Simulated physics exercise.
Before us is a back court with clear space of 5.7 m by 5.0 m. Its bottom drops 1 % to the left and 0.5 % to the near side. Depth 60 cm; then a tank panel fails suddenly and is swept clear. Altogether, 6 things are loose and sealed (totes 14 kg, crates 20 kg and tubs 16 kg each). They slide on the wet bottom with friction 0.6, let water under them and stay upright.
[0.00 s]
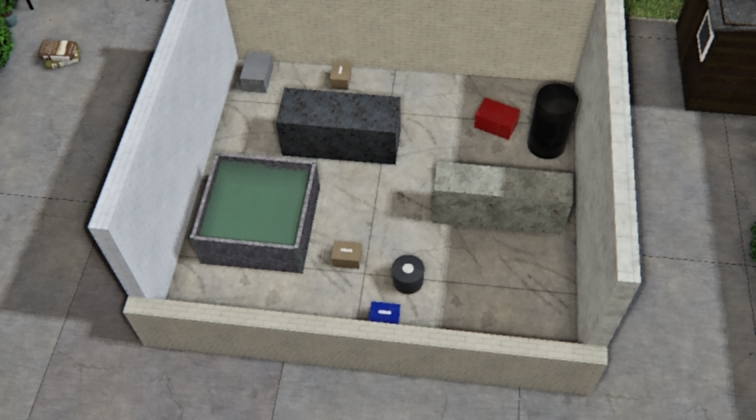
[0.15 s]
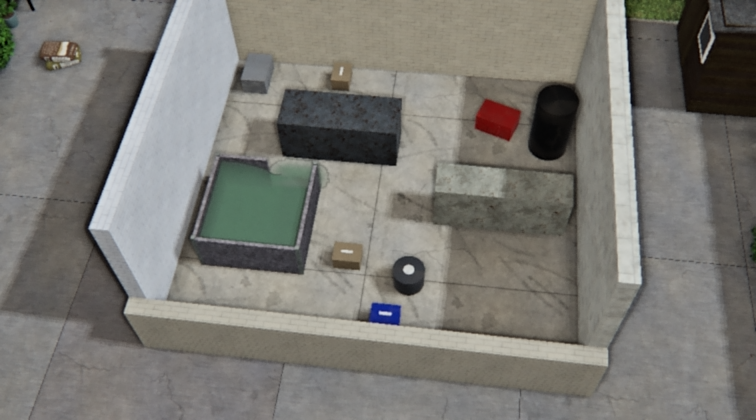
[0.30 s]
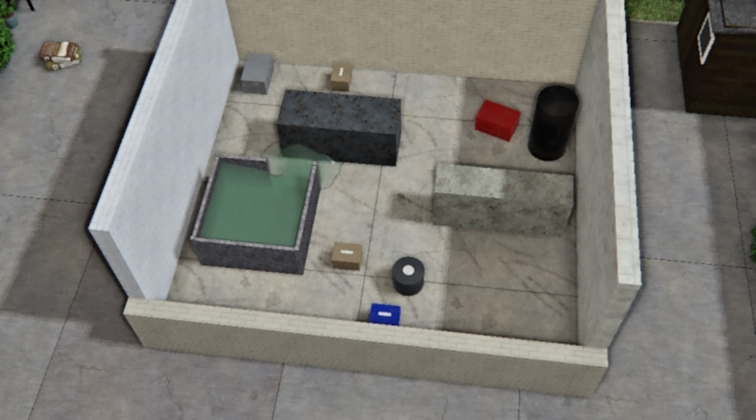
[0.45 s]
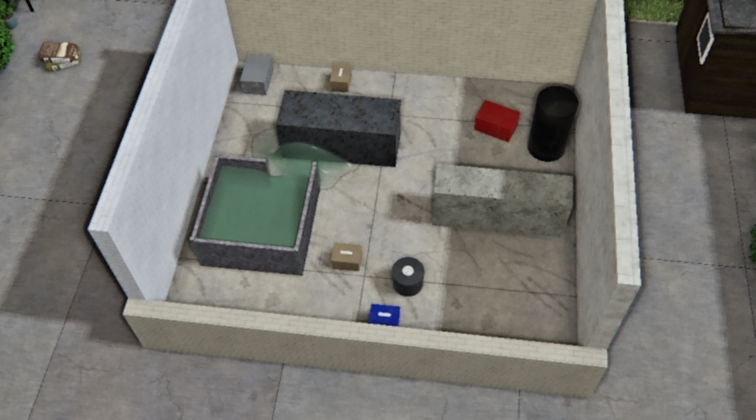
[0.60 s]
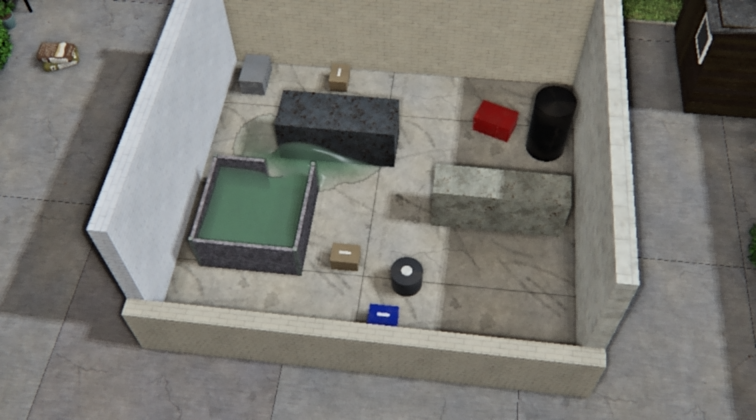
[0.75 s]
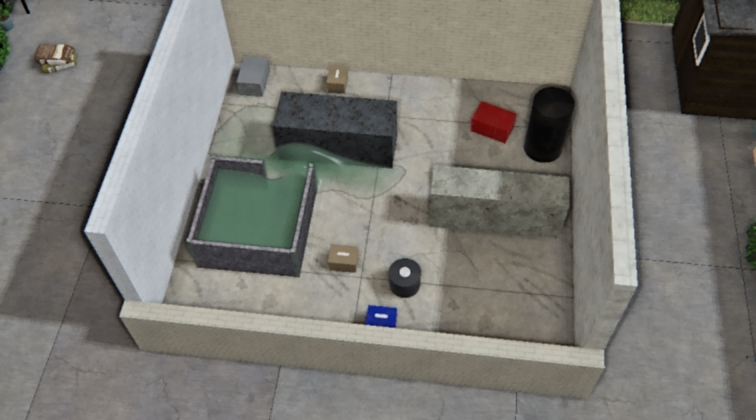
Green water sits level in a square, dark-walled tank inside a walled court, then pours through a gap at the tank's back right corner. It reaches the long dark block behind and spreads across the floor in a thin, widening sheet toward the right, while the crates and tubs stay put.
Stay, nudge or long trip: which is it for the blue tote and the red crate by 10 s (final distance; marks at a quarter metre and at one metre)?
Blue tote hardly budges; red crate hardly budges.
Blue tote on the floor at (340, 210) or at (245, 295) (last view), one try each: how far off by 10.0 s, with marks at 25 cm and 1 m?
Well, it scarcely moves on the first try and scarcely moves on the second.
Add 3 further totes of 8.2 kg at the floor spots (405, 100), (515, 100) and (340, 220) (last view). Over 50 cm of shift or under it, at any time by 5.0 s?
First within, then within, then within.
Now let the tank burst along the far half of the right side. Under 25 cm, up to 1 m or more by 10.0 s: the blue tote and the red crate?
First the blue tote: It holds steady; as for the red crate, it inches along.
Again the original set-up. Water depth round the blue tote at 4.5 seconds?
2 cm, roughly.
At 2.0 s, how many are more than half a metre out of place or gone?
Result: 0.
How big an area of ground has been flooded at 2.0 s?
Around 11.5 m2 of it.
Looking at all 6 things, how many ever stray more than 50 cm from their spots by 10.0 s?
Count: 1.
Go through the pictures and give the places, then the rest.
In the first frame, the blue tote at (385, 312) rests on the ground; the red crate at (498, 112) rests on the ground; 2.0 m2 under water; 0 of 6 have shifted.
In the second frame, the blue tote at (385, 314) rests on the ground; the red crate at (499, 114), on the bottom; water covers 2.3 m2; 0 of 6 have shifted.
In the third frame, the blue tote at (385, 314), on the bottom; the red crate at (499, 114), on the bottom; 2.6 m2 under water; 0 of 6 have shifted.
In the fourth frame, the blue tote at (385, 315) rests on the ground; the red crate at (498, 115) rests on the ground; 2.8 m2 under water; 0 of 6 have shifted.
In the fifth frame, the blue tote at (383, 315) rests on the ground; the red crate at (497, 115), on the bottom; water covers 3.3 m2; 0 of 6 have shifted.
In the sixth frame, the blue tote at (382, 316) rests on the ground; the red crate at (494, 116), on the bottom; water covers 4.2 m2; 0 of 6 have shifted.
After 2.0 s the blue tote is near (382, 316), 0.0 m from its start, aground; the red crate is near (494, 116), 0.0 m from its start, aground; 0 afloat.
After 4.5 s the blue tote is near (382, 316), 0.0 m from its start, aground; the red crate is near (494, 116), 0.0 m from its start, aground; 0 afloat.
After 7.0 s the blue tote is near (382, 316), 0.0 m from its start, aground; the red crate is near (494, 116), 0.0 m from its start, aground; 0 afloat.
After 10.0 s the blue tote is near (382, 316), 0.0 m from its start, aground; the red crate is near (494, 116), 0.0 m from its start, aground; 0 afloat.
